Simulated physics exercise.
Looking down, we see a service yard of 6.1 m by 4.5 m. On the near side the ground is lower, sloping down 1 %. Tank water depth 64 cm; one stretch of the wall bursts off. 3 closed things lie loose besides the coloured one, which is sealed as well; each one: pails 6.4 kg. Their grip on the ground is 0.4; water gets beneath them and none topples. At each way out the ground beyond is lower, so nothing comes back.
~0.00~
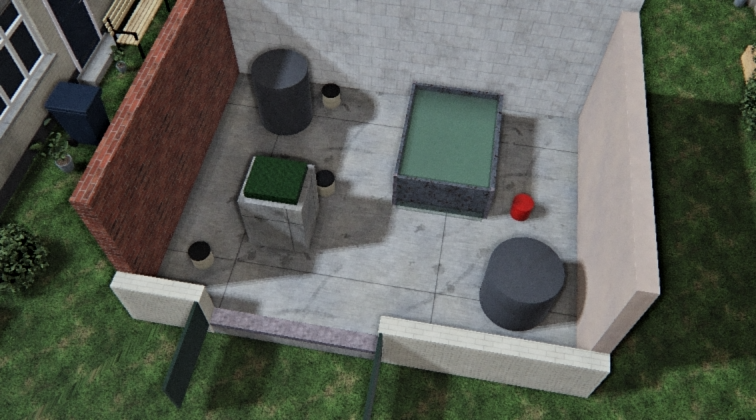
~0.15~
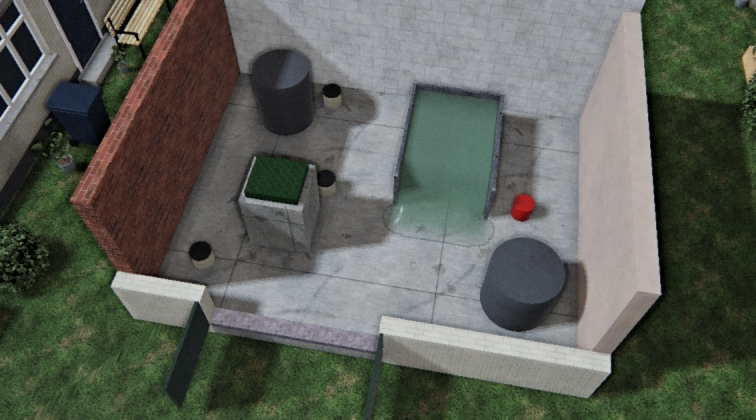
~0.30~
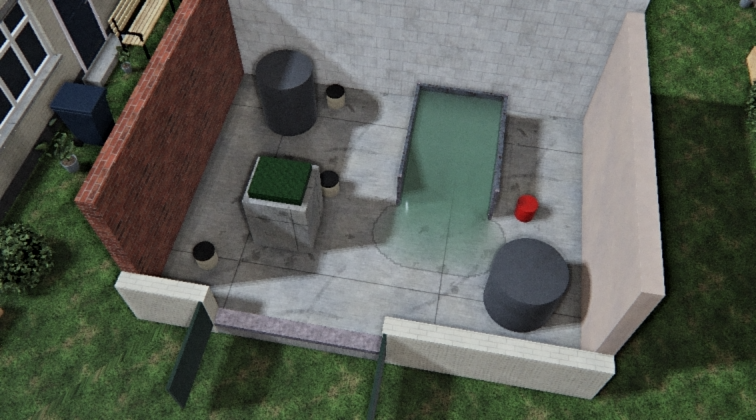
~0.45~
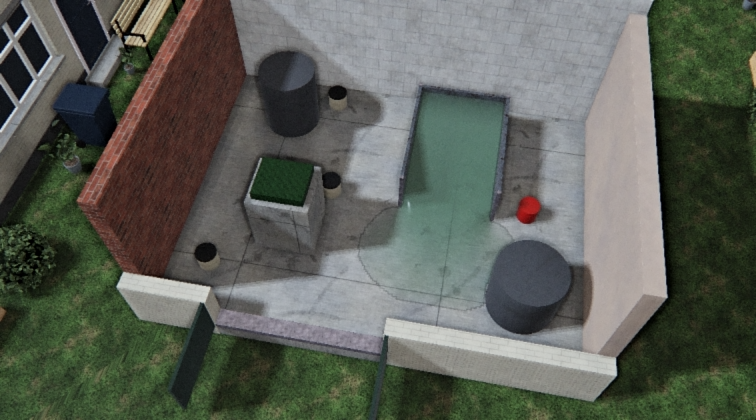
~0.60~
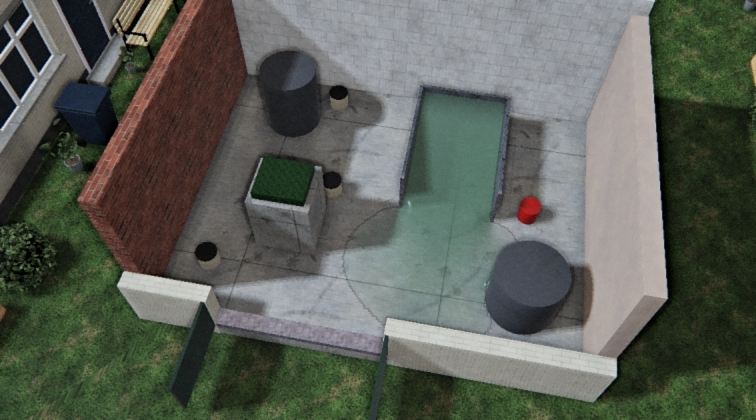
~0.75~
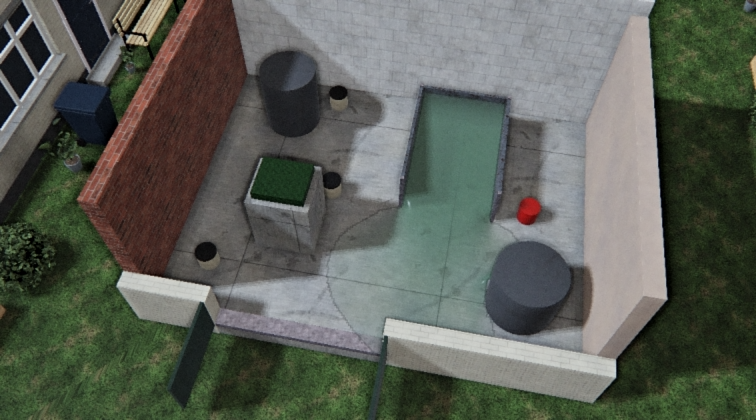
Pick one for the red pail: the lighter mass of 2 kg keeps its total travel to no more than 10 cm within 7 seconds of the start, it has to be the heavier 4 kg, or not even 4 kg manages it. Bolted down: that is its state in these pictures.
My pick: Not even the heavier.
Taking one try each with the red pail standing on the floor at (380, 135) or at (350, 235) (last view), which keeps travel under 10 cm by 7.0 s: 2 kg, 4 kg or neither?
One by one: Lighter mass suffices; no mass suffices.
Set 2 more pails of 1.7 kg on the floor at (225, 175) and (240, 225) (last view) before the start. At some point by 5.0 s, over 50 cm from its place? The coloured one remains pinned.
Taking them one by one: Below the mark; below the mark.
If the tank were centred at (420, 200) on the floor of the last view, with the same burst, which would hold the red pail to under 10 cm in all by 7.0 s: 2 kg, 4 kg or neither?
In that case, simply put, both options fail.
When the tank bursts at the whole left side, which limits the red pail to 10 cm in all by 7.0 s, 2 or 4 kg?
Then the lighter mass suffices.
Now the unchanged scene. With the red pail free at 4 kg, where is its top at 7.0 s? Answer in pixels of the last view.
I'd look near (454, 100).
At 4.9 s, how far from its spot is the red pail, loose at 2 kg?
About 200 cm.
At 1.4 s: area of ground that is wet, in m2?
My estimate is roughly 10.5 m2.
After 1.4 s the red pail would be 0 cm from its start with 2 kg and 0 cm from its start with 4 kg; 0 cm of water round it then.
After 3.1 s the red pail would be 4 cm from its start with 2 kg and 1 cm from its start with 4 kg; 2 cm of water round it then.
After 4.9 s the red pail would be 199 cm from its start with 2 kg and 200 cm from its start with 4 kg; 17 cm of water round it then.
After 7.0 s the red pail would be 201 cm from its start with 2 kg and 242 cm from its start with 4 kg; 5 cm of water round it then.
